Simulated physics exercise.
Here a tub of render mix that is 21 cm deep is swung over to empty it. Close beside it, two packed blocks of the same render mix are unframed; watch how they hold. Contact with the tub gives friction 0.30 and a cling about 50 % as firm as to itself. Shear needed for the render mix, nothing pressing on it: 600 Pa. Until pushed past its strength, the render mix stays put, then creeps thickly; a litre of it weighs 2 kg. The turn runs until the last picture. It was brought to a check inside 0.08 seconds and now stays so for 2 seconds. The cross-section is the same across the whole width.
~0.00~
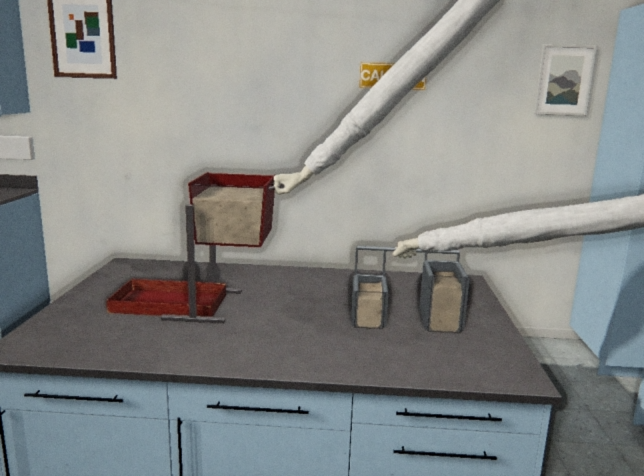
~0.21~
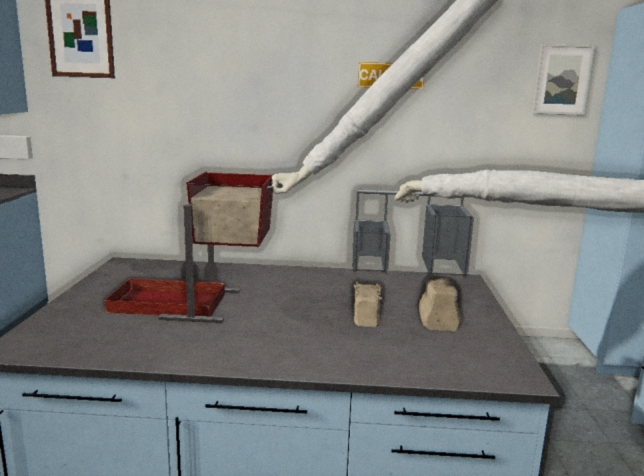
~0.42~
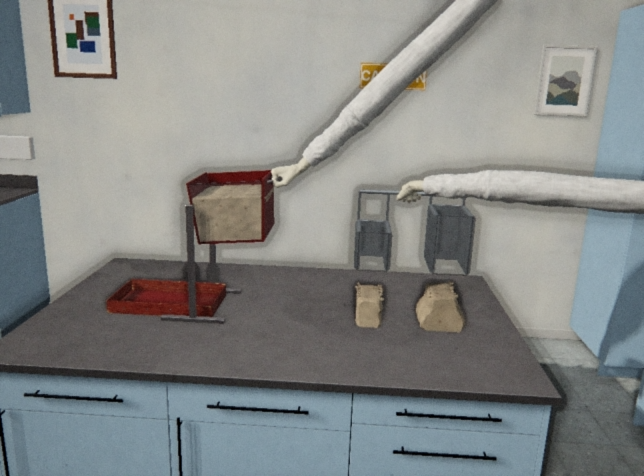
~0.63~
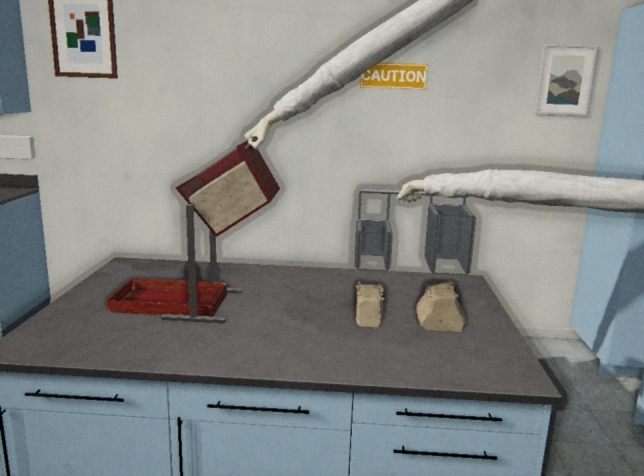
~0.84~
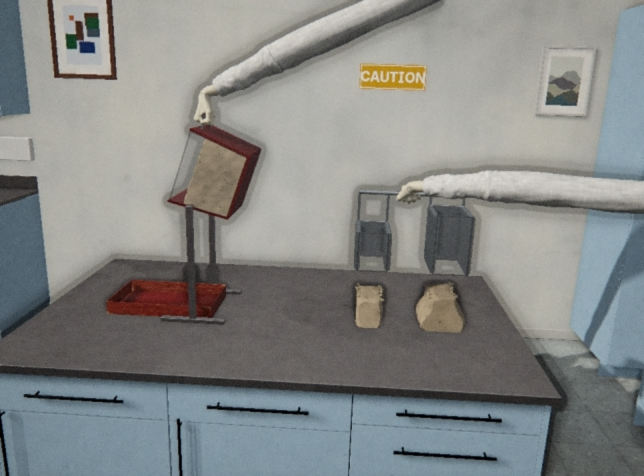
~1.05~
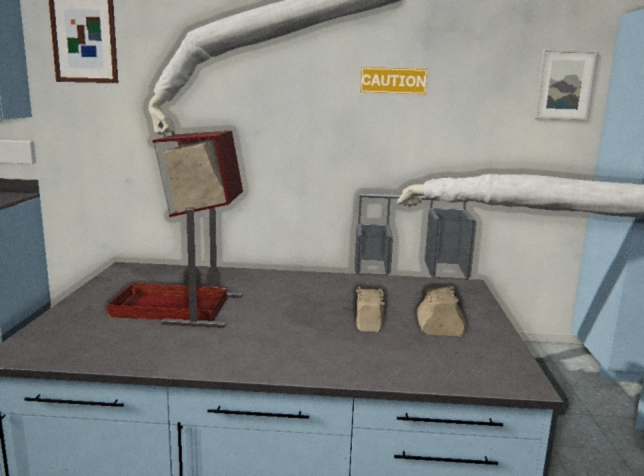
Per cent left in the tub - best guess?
Best guess: 30 %.
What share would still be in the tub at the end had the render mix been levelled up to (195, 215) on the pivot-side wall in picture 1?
I'd put it close to 50 in a hundred.
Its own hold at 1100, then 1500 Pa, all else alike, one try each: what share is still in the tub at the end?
About 35 % first, about 0 % second.
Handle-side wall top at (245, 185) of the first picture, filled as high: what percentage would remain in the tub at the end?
The tub would keep roughly 40 percent.
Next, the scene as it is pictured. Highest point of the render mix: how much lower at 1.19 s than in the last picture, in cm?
About 8 cm.
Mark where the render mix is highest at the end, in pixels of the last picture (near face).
About (198, 189).
By 1.19 s, the tub is at 100 degrees and holds 69 %.
By 1.36 s, the tub is at 100 degrees and holds 36 %.
By 1.53 s, the tub is at 100 degrees and holds 31 %.
By 1.70 s, the tub is at 100 degrees and holds 30 %.
By 3.05 s, at the end, the tub is at 100 degrees and holds 30 %.
